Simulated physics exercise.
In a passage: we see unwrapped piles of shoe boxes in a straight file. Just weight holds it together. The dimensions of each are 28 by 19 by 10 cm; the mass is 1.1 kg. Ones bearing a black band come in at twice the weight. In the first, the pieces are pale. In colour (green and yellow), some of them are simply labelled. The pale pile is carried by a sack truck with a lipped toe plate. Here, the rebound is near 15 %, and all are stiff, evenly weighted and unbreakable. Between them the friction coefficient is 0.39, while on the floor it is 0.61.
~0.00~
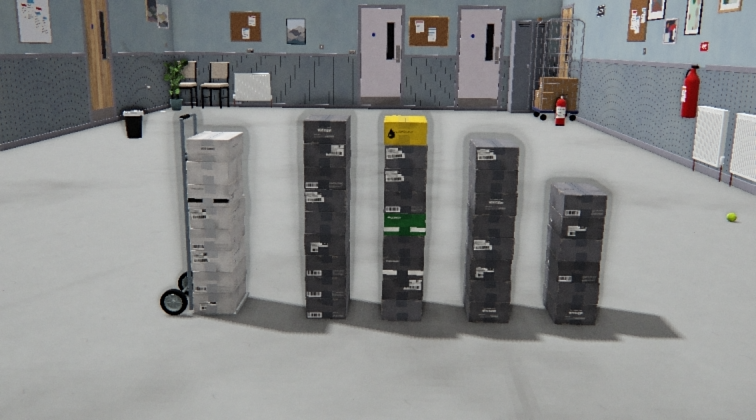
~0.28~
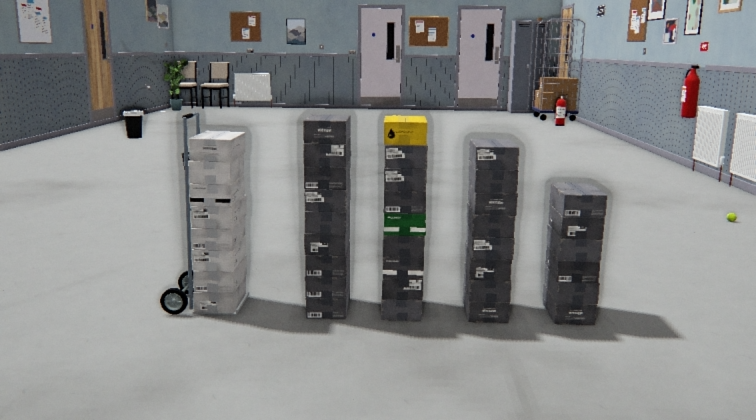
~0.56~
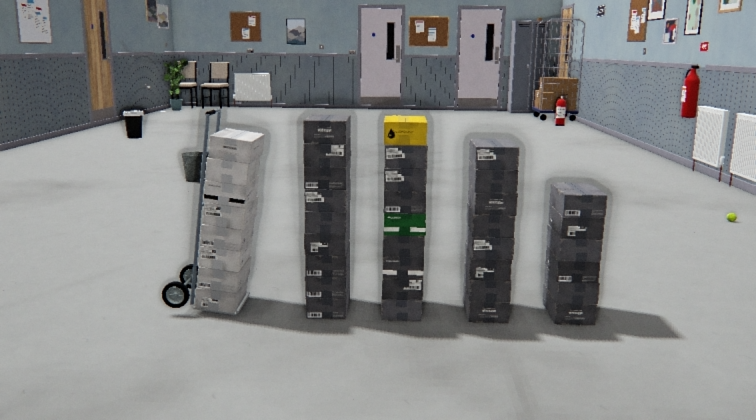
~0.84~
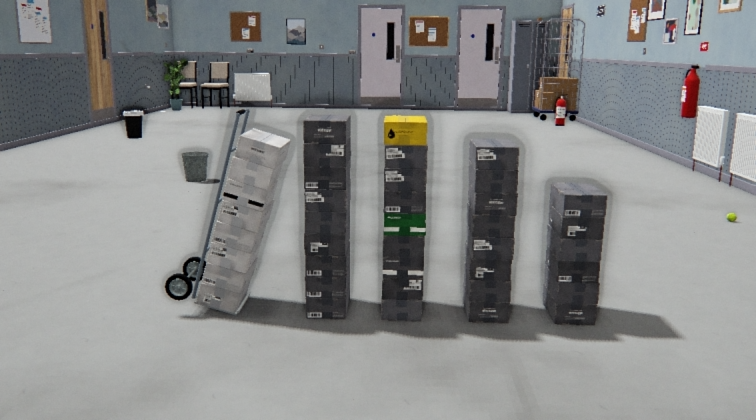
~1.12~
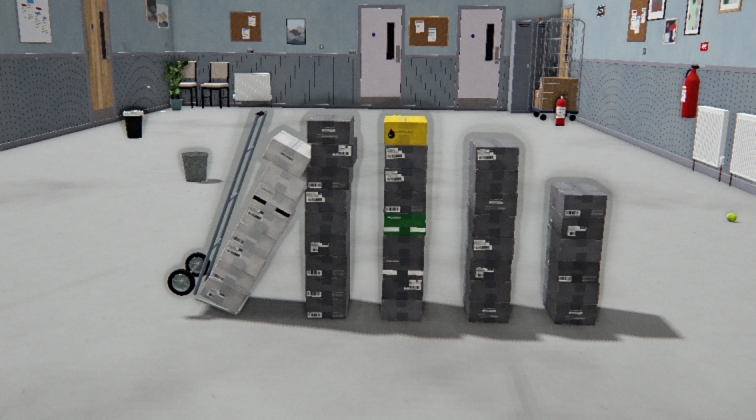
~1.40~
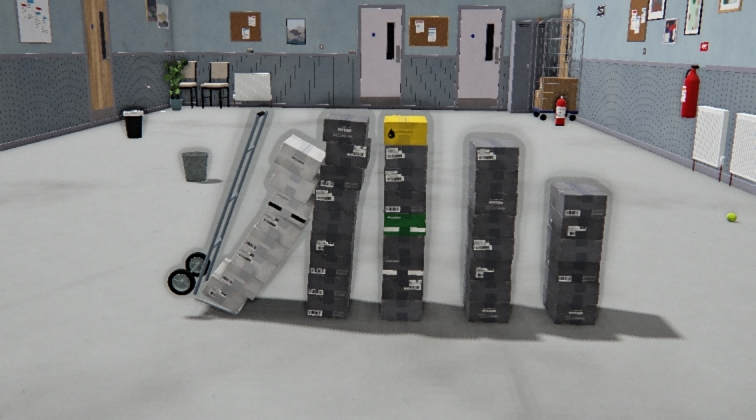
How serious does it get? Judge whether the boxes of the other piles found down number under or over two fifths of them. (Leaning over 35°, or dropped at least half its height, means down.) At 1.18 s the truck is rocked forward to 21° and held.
Over two fifths.
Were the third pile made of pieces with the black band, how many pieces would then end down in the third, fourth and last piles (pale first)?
In that case the third pile has 0 down, the fourth 0, the last 0.
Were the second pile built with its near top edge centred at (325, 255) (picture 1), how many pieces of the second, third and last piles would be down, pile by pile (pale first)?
Down by pile: Second 0, third 0, last 0.
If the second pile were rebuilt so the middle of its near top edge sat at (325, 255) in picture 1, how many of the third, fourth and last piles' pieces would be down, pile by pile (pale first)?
Down by pile: Third 0, fourth 0, last 0.
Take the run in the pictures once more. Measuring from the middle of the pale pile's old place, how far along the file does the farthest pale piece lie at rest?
Distance along: Near 80 cm.
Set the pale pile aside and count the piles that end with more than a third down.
Summing them, I get 4 in all.
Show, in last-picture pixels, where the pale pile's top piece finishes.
Look for the top piece around pixel (385, 237).
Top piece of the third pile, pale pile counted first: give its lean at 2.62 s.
I'd put it close to 30° from upright.
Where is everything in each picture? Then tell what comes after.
In the first picture (each place is the centre of the face we see best), truck frame (184, 158) 0° forward; green box (405, 225); yellow box (405, 134); the others all in place.
The second picture shows truck frame (186, 158) 1° forward; yellow box (405, 134).
The third picture shows truck frame (204, 154) 7° forward, top of the pale pile leaning 7°; yellow box (405, 134); the others all in place.
The fourth picture shows truck frame (229, 152) 16° forward, top of the pale pile leaning 16°; yellow box (405, 134); the others all in place.
The fifth picture shows truck frame (244, 153) 21° forward, top of the pale pile leaning 29°; yellow box (405, 134); 3 have shifted.
The sixth picture shows truck frame (245, 153) 21° forward, top of the pale pile leaning 28°; yellow box (405, 134); green box (405, 225); steepest lean 4°, the box at (346, 156); 9 have shifted.
By 2.08 s, 8 of the pale pile down; none of the 32 other boxes down, 18 disturbed; green box tilted 9°; yellow box tilted 9°.
By 2.62 s, 8 of the pale pile down; 19 of the 32 other boxes down; green box tilted 36°, 8 cm lower; yellow box tilted 27°, 11 cm lower.
By 3.16 s, 8 of the pale pile down; 29 of the 32 other boxes down; yellow box tilted 34°, 43 cm lower; green box tilted 31°, 18 cm lower.
When it is over (4.1 s), 8 of the pale pile down; 29 of the 32 other boxes down; yellow box tilted 32°, 57 cm lower; green box tilted 31°, 18 cm lower. That is 91 per cent. In pixels of the last frame, middles, yellow box near (679, 256), green box near (514, 256).
